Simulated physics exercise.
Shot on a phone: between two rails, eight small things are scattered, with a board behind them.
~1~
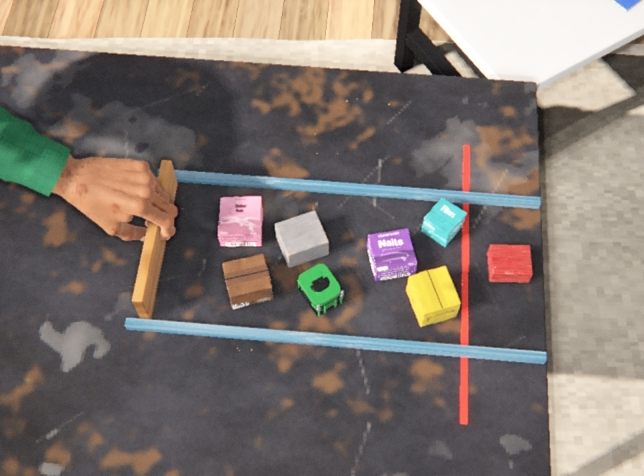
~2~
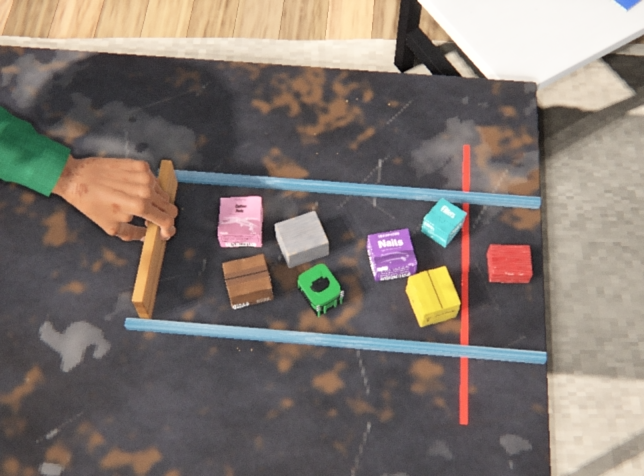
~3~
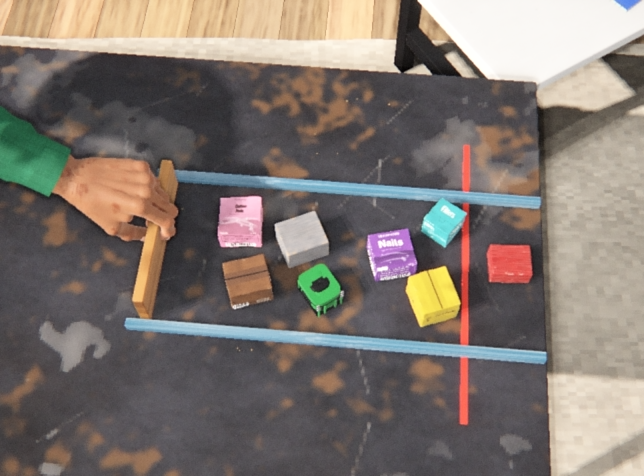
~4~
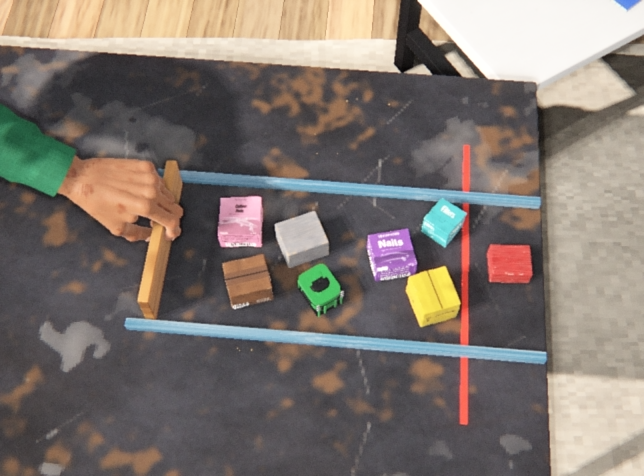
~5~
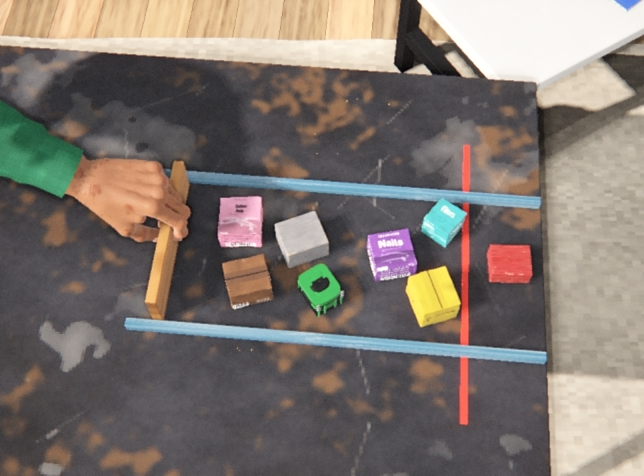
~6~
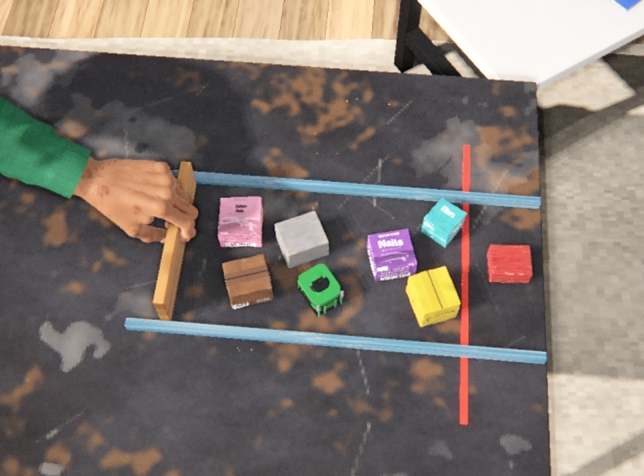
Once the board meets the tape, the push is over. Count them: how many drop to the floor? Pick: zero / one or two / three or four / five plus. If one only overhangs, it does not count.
That comes to three or four.
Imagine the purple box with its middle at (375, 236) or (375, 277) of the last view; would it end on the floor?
The purple box stays in place, then drops away.
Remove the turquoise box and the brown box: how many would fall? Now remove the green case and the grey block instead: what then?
2, then 1.
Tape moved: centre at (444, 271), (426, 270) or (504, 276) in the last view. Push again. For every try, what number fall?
Tallies in the order asked: 2, 1, 6.
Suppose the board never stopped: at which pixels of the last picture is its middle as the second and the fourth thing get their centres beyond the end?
Earlier crossing: About (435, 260); later crossing: About (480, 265).
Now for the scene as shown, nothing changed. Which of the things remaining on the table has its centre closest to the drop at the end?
The grey block is foremost.
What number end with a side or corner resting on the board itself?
Result: 2 in all.
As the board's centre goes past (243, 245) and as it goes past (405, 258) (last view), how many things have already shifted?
3 and 8.
Soon after, none off yet; red block at rest near (510, 264); turquoise box at rest near (444, 222); yellow box at rest near (433, 297).
In the end, the number that fall off is three or four; gone, purple box, yellow box and red block.
